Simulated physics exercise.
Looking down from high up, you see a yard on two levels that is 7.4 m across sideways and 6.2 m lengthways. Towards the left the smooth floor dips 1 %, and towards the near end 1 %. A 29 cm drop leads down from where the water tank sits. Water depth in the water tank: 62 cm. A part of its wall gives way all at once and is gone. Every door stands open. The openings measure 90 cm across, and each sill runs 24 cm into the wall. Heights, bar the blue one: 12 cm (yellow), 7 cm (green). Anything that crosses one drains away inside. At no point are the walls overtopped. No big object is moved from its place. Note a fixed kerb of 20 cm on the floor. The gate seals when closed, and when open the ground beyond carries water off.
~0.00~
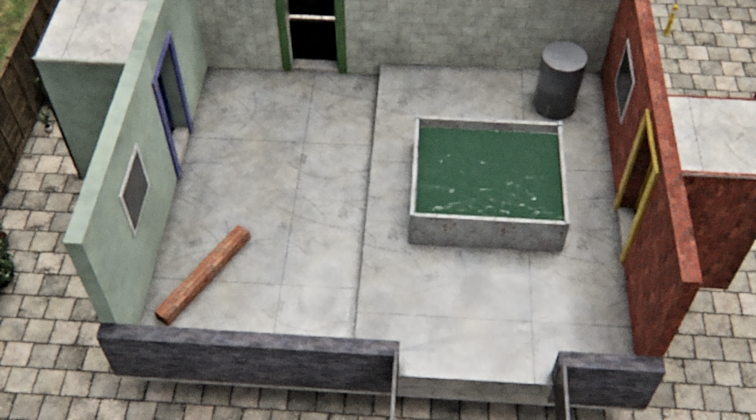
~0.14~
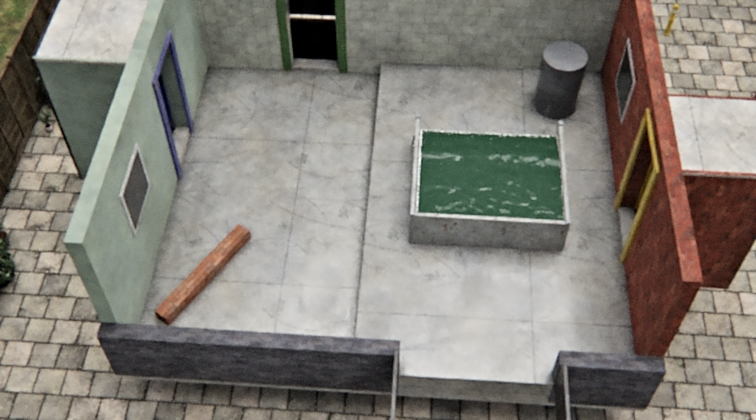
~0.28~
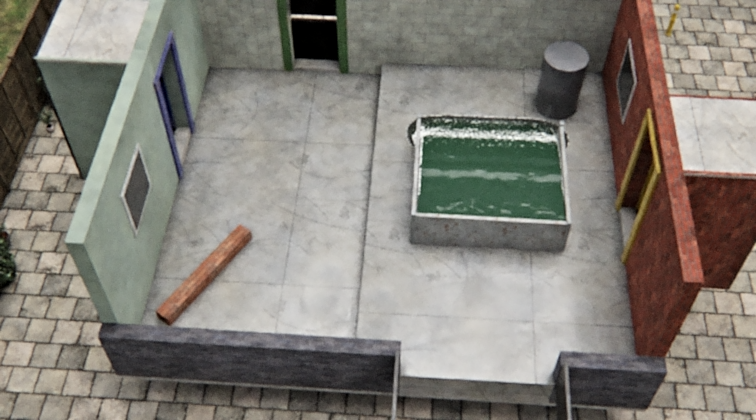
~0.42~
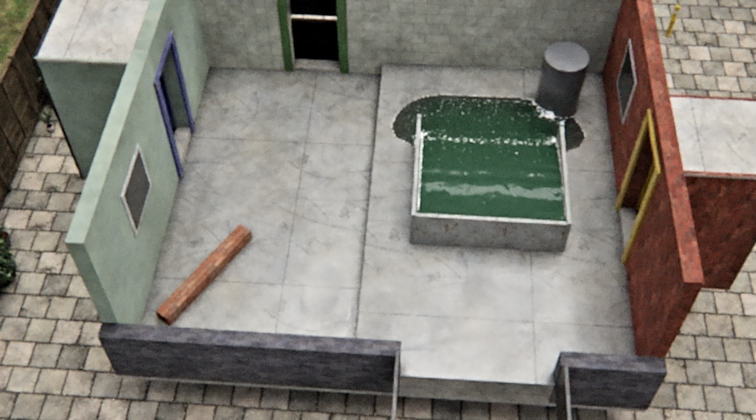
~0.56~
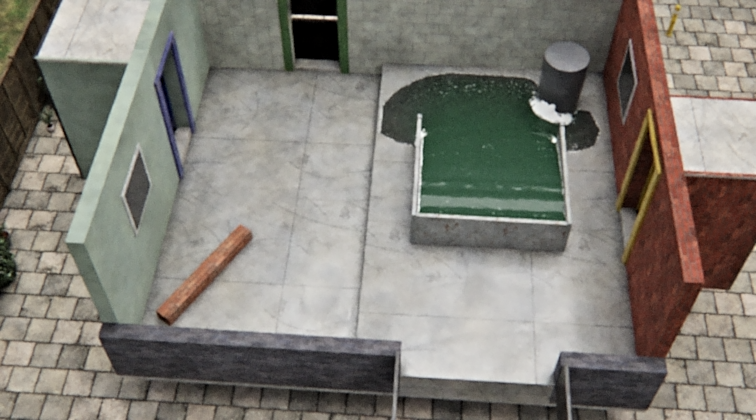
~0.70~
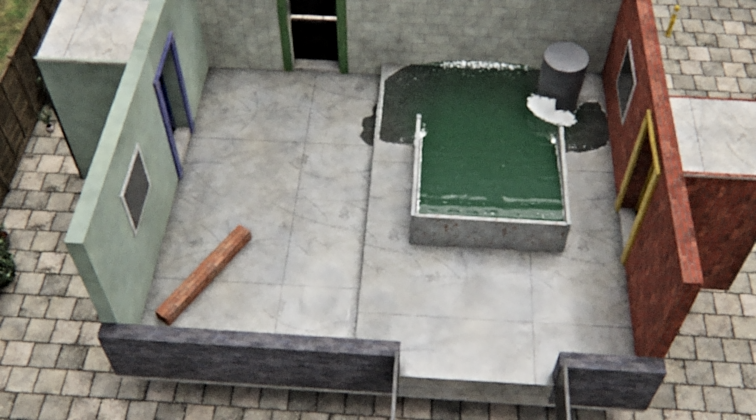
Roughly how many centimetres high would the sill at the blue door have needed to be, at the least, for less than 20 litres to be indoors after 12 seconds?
At least 12 cm or so.
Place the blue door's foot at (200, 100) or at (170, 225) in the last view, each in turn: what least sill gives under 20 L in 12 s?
Roughly 23 cm, then roughly 14.0 cm.
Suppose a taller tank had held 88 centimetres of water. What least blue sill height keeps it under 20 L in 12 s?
Step height: Approx. 18 cm.
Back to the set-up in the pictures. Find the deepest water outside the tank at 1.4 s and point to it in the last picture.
Near (465, 76).
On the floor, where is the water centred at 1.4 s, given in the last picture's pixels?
Centre estimate: (483, 152) px, approximately.
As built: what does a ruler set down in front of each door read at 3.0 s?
Yellow door 2 cm, green door 10 cm, blue door 3 cm.
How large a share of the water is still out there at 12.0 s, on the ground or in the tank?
I'd say near 92 per cent is still there.
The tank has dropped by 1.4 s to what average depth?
It averages close to 32 centimetres.
After 1.4 s water covers 20 % of the floor, deepest (45 cm) near (465, 76); it has not reached the blue door.
After 3.0 s water covers 40 % of the floor, deepest (34 cm) near (592, 74); it has not reached the blue door.
After 12.0 s water covers 90 % of the floor, deepest (16 cm) near (133, 354); 11 cm at the blue door, 1 litre in over its 19 cm sill.
At the blue door as built, the water arrived by 3.1 s and peaked near 18 cm at 3.6 s.
With a sill of 11 cm, 30 litres would have come in within the 12 s; with 15 cm, 6 litres. So under 20 litres takes about 12 cm.
